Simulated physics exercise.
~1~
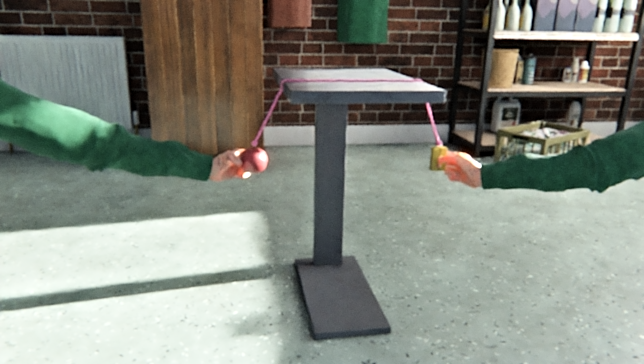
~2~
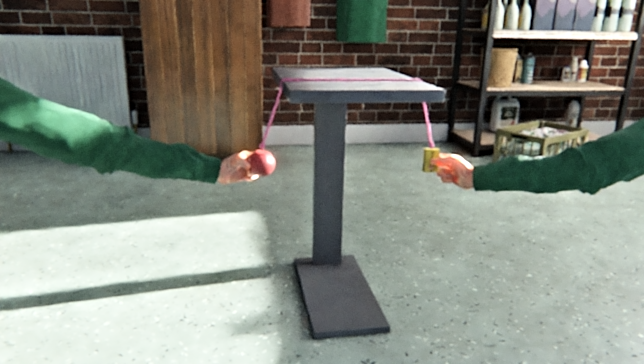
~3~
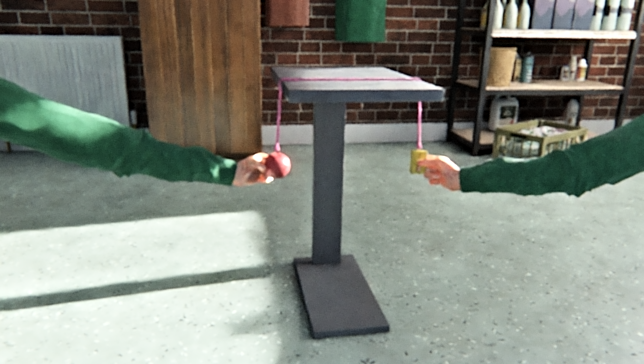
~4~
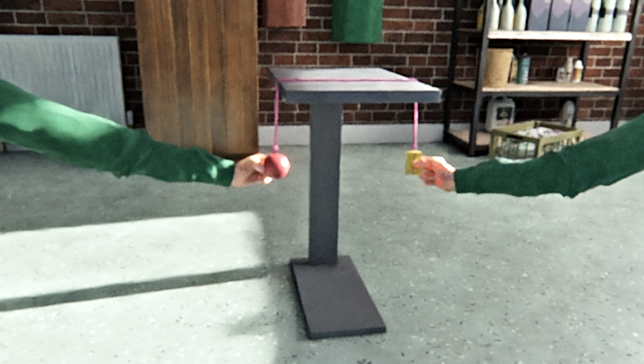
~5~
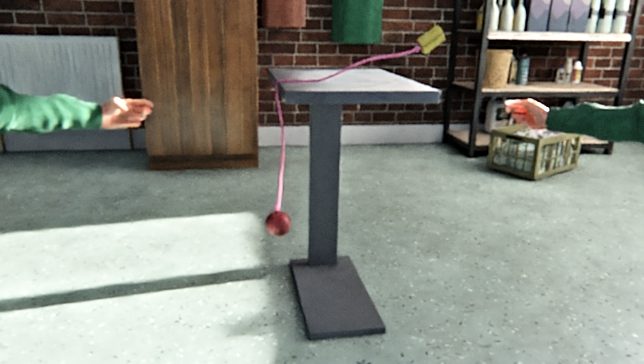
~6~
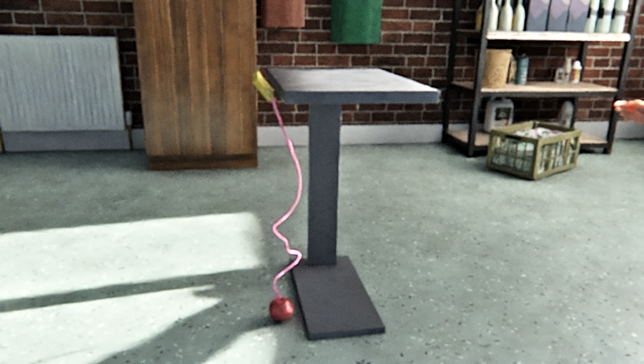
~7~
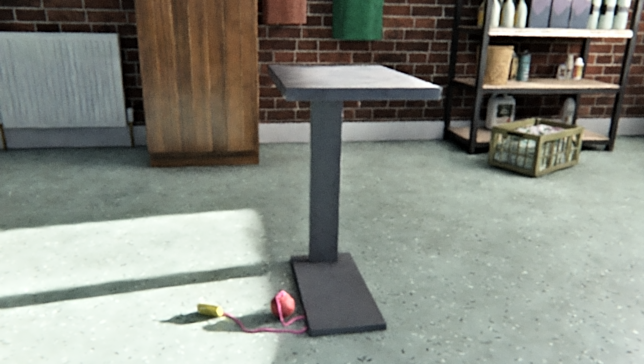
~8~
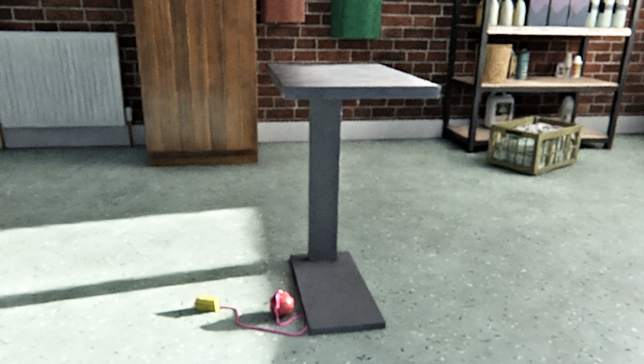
The clip shows two green-sleeved hands holding an apple and a matchbox tied to a pink shoelace laid across a side table. They let go, the apple drops on the left, pulling the matchbox over the top, and everything ends on the floor.
